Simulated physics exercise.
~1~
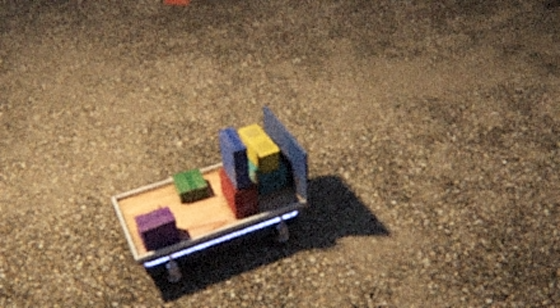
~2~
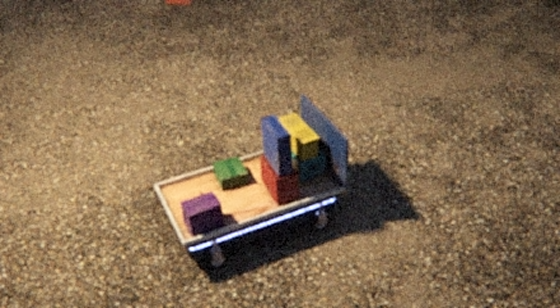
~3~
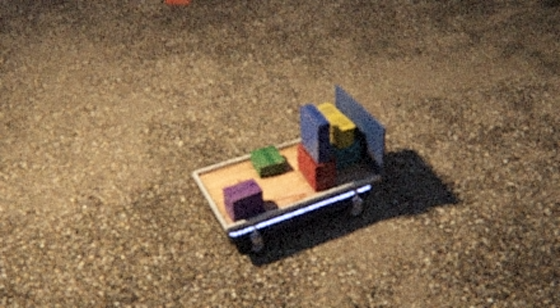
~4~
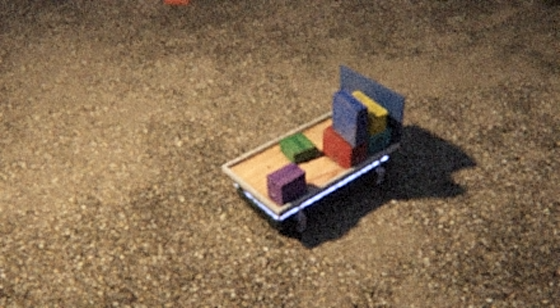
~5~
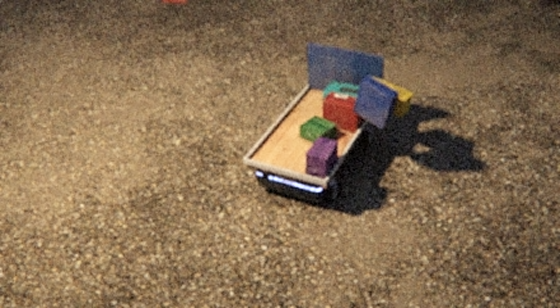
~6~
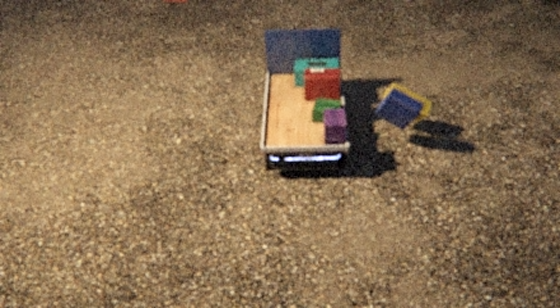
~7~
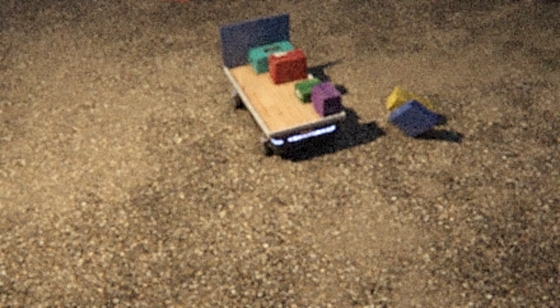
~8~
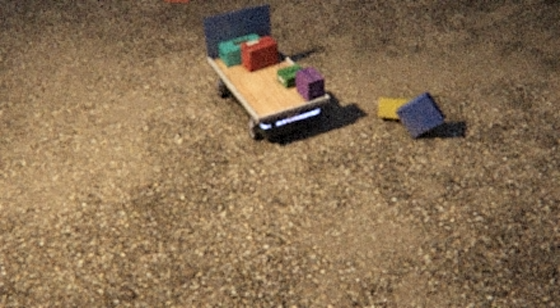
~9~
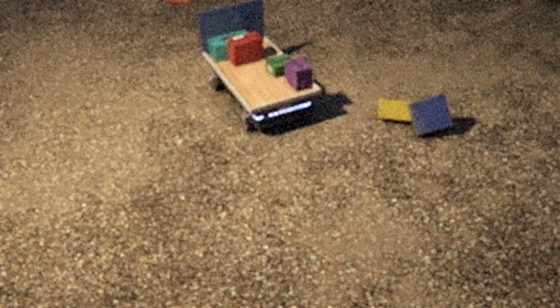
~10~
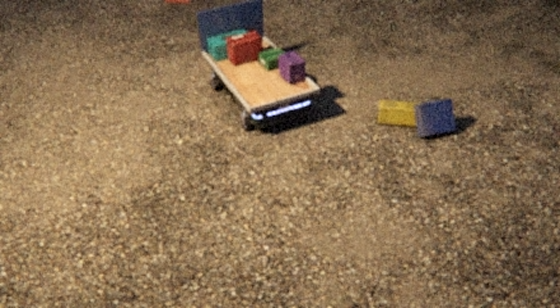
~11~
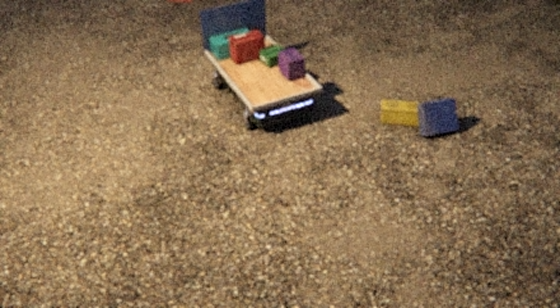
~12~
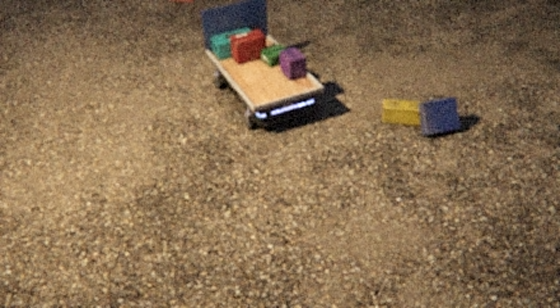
Small cart carrying coloured blocks rolls right, swings away up the gravelly ground, shedding the blue and yellow ones, and stops.
